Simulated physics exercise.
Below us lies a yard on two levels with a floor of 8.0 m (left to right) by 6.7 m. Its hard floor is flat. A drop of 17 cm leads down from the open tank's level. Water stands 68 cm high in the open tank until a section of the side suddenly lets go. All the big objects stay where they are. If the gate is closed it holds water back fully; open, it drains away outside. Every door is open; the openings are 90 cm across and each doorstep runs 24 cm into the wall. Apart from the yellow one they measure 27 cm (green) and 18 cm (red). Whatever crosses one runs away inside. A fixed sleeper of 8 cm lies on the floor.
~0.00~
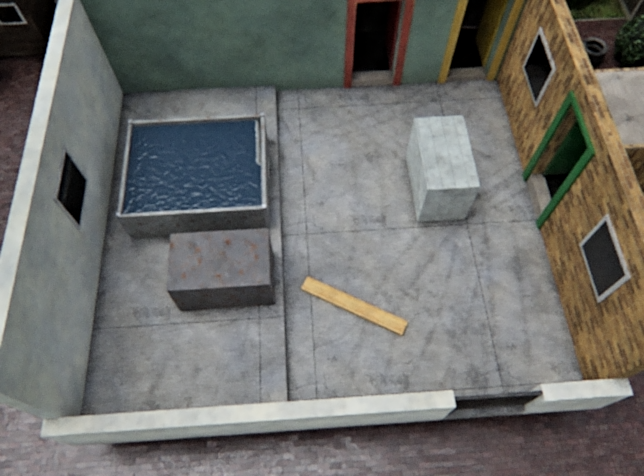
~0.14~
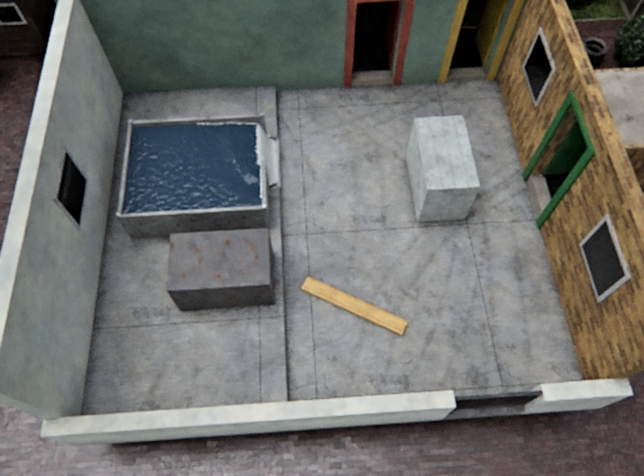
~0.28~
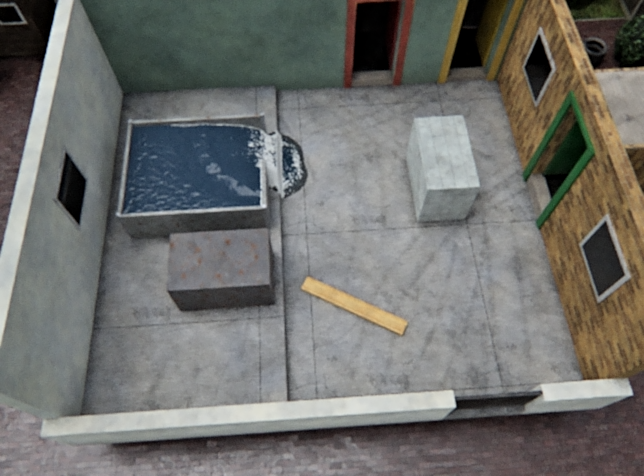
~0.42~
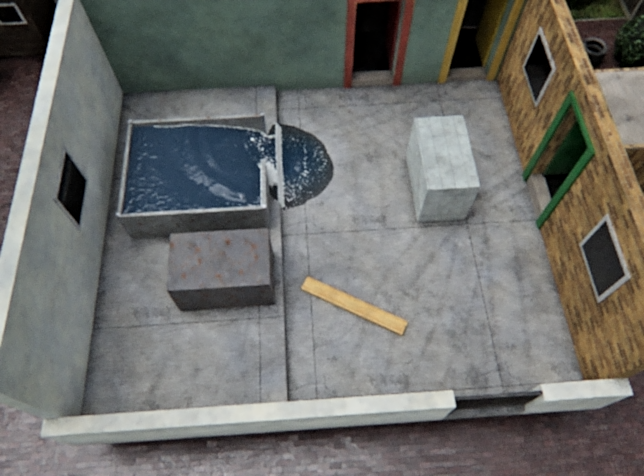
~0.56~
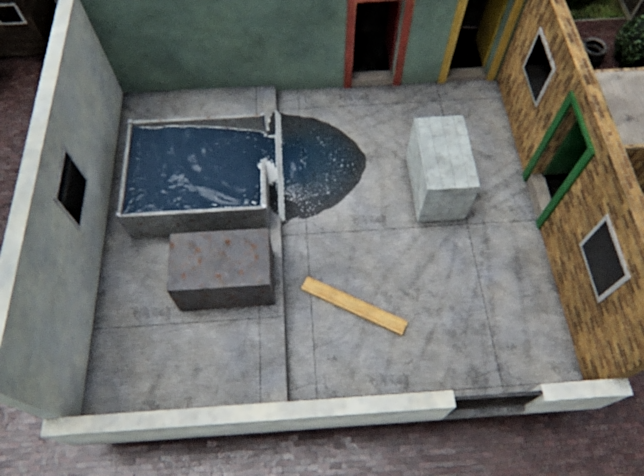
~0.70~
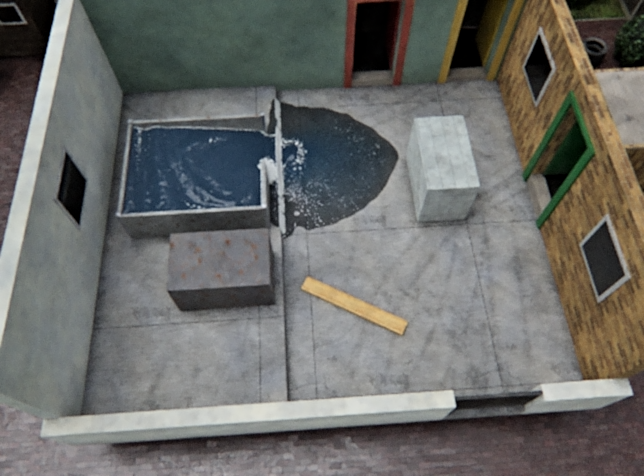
In a walled yard, water pours from the tank's right side and spreads across the floor.
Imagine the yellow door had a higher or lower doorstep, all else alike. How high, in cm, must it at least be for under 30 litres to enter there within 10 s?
About 25 cm.
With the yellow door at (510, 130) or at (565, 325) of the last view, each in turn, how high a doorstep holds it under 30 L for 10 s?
Roughly 16 and 11.5 cm.
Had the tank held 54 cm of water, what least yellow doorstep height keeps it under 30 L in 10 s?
Then roughly 18 cm.
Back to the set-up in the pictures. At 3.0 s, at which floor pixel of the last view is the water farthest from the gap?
Near (530, 360).
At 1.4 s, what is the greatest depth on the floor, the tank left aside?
About 40 cm.
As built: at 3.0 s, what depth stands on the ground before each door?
In cm: Green 1, red 14, yellow 27.
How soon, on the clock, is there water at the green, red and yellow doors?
Green 3.0 s, red 1.2 s, yellow 1.8 s.
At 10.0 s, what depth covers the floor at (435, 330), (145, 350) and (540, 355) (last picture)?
About 8, 0 and 11 cm.
After 1.4 s water covers 25 % of the floor, deepest (40 cm) near (272, 155); it has not reached the yellow door.
After 3.0 s water covers 40 % of the floor, deepest (41 cm) near (496, 86); 27 cm at the yellow door, 20 litres in over its 13 cm doorstep.
After 10.0 s water covers 65 % of the floor, deepest (14 cm) near (292, 411); 10 cm at the yellow door, 170 litres in over its 13 cm doorstep.
At the yellow door as built, the water arrived by 1.8 s and peaked near 29 cm at 3.2 s.
With a doorstep of 21.5 cm, 50 litres would have come in within the 10 s; with 29 cm, 15 litres. So under 30 litres takes about 25 cm.
